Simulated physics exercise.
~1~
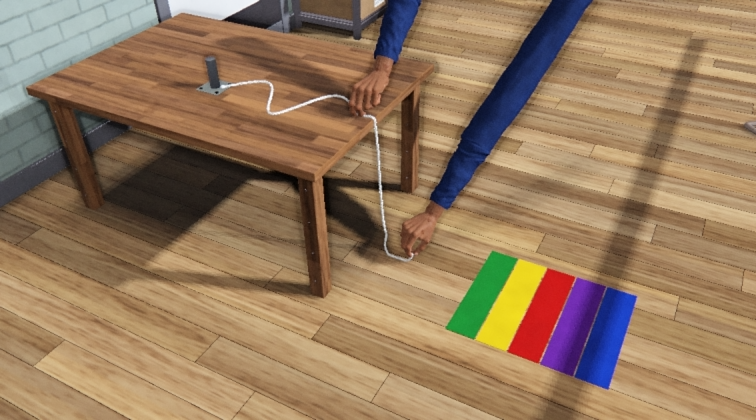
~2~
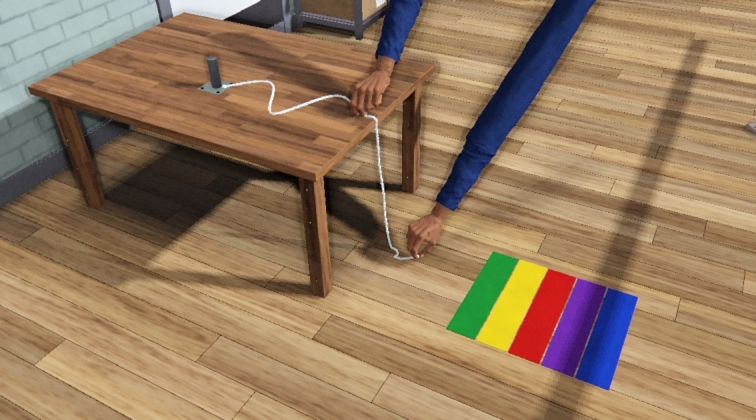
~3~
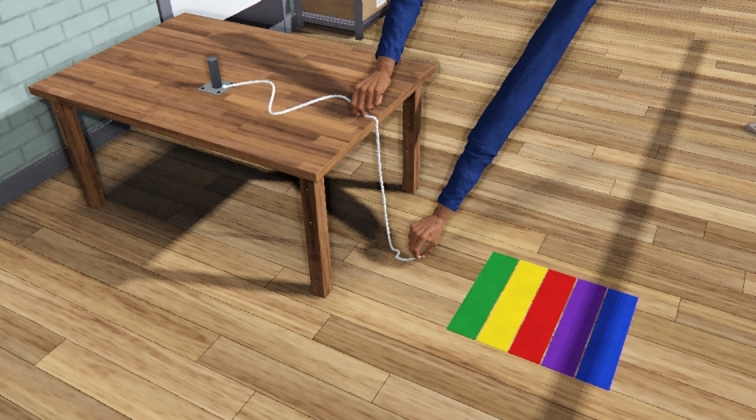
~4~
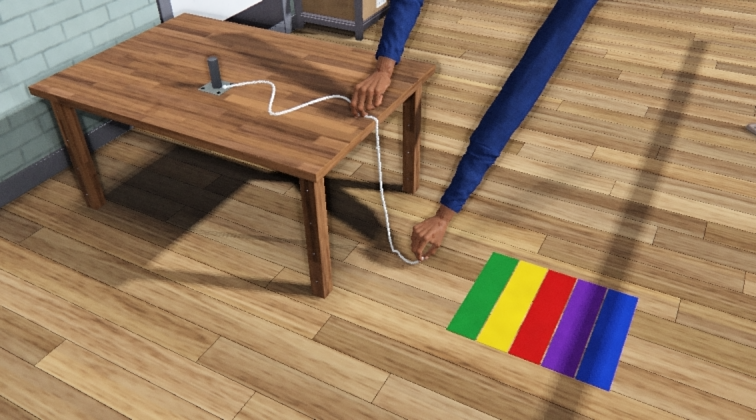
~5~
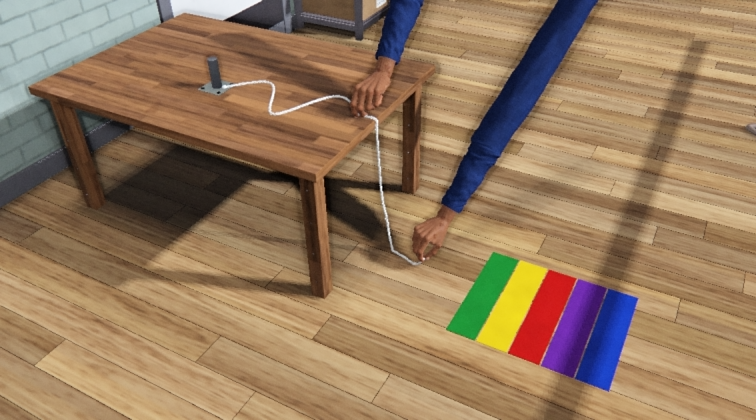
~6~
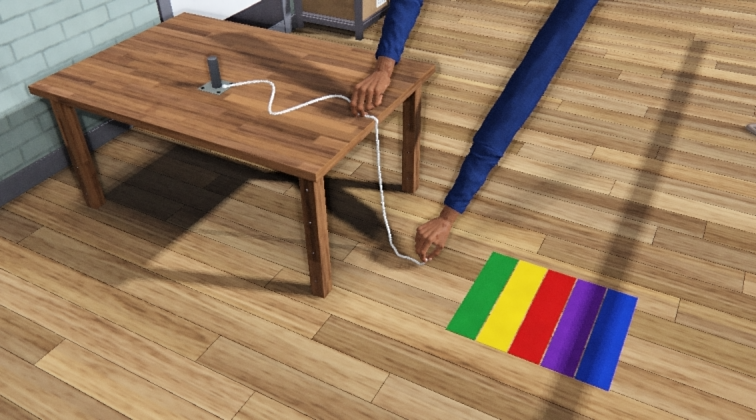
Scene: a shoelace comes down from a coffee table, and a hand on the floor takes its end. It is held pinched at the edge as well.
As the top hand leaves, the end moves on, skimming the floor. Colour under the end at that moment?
Blue.
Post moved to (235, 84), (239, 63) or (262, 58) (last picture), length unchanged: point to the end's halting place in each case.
About (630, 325), then (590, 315), then (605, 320).
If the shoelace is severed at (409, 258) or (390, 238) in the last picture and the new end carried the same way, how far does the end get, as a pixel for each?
Case by case: (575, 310), then (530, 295).
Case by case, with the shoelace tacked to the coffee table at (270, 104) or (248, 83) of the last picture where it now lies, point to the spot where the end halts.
Try one ends near (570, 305), try two near (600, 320).
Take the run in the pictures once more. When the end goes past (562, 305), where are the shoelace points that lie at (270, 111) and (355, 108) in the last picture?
You'll find them at about (316, 112) and about (387, 177).
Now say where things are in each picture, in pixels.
The first picture shows end (412, 254); green (468, 318); yellow (499, 329); red (530, 341); purple (563, 353); blue (597, 365).
The second picture shows end (418, 256); shoelace through (256, 82) (270, 107) (324, 98) (369, 117) (381, 180) (388, 236).
The third picture shows end (420, 257).
The fourth picture shows end (423, 258); shoelace through (257, 82) (270, 108) (325, 99) (369, 117) (380, 180) (389, 236).
The fifth picture shows end (424, 259).
The sixth picture shows end (427, 259); shoelace through (256, 82) (270, 107) (324, 98) (369, 117) (380, 180) (390, 236).
Early on, end near (562, 305); over red.
Midway, end near (594, 316); over purple.
At the end of the slack, end near (613, 322); over blue. It gets as far as the blue strip.
